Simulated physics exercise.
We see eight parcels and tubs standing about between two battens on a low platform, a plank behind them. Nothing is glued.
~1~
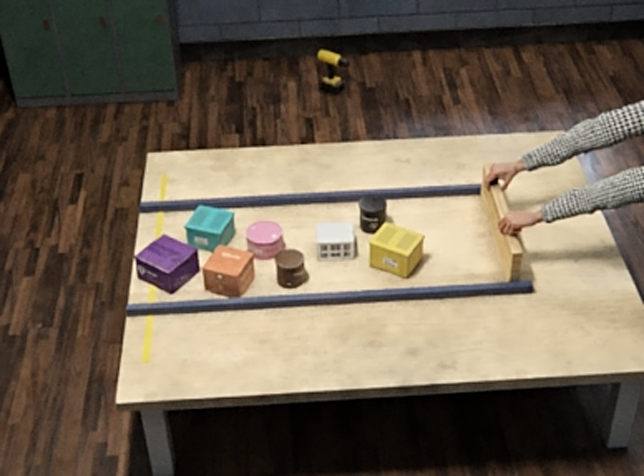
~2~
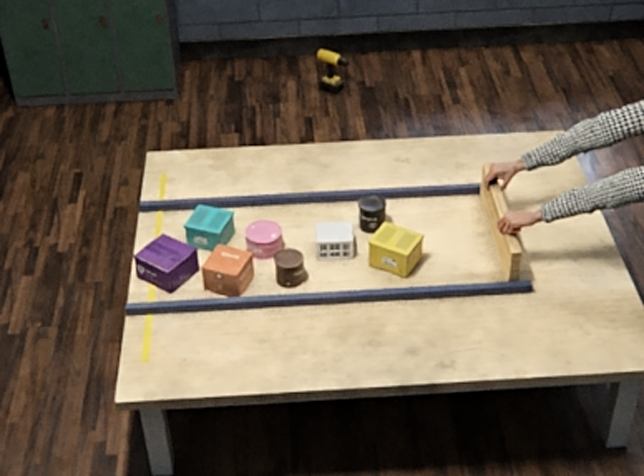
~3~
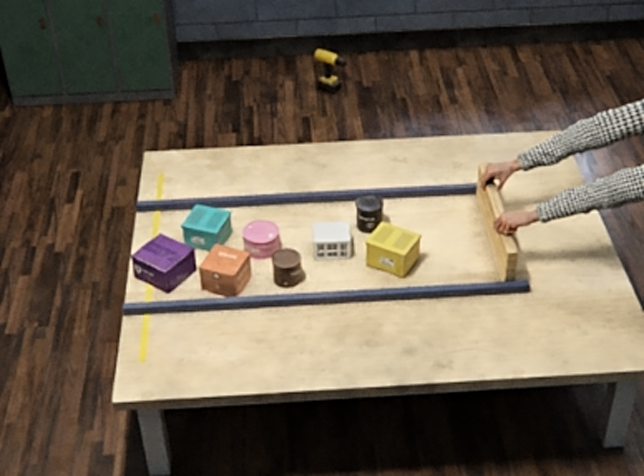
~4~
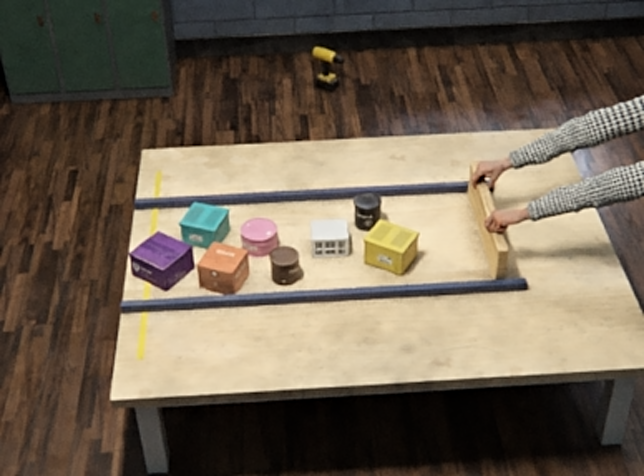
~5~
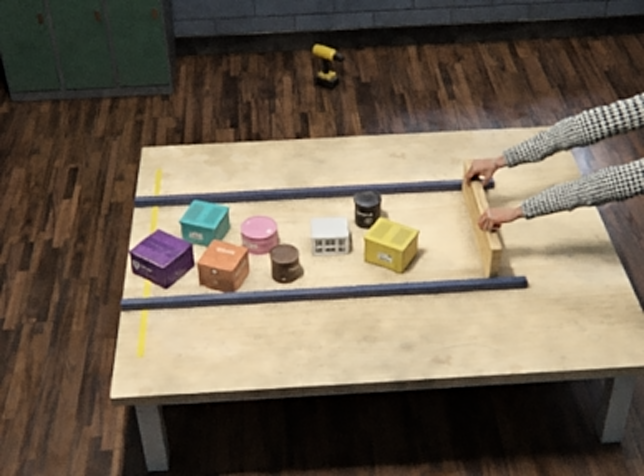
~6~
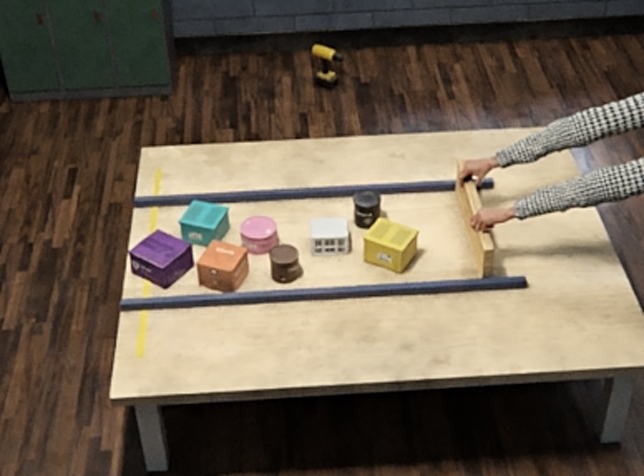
Two hands slid a wooden plank a short way left between two dark rails on a pale table, while the eight colourful boxes and tubs in front of it stayed where they were, untouched.
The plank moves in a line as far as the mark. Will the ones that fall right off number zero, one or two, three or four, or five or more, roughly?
They will number five or more.
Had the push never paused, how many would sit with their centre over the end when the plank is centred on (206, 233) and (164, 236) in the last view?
At the first place it's 2, at the second 5.
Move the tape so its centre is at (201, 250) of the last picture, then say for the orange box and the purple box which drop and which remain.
In this case the orange box ends up down and the purple box ends up down.
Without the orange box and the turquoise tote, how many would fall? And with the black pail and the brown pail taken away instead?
First 4, then 4.
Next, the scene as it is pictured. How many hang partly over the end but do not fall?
Number: 2.
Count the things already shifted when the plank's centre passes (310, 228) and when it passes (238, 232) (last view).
Note: First position 6; second position 8.
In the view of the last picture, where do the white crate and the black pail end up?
They end up close to (129, 251) and (136, 223).
Early on, none off yet; purple box at rest near (162, 259); turquoise tote at rest near (205, 225); orange box at rest near (223, 267).
A while later, none off yet; purple box travelled about its own width near (128, 257); turquoise tote travelled a little near (190, 222); orange box travelled about its own width near (166, 265).
Finally, the number that fall off is five or more; lost, yellow tote, brown pail, pink canister, orange box, turquoise tote and purple box.
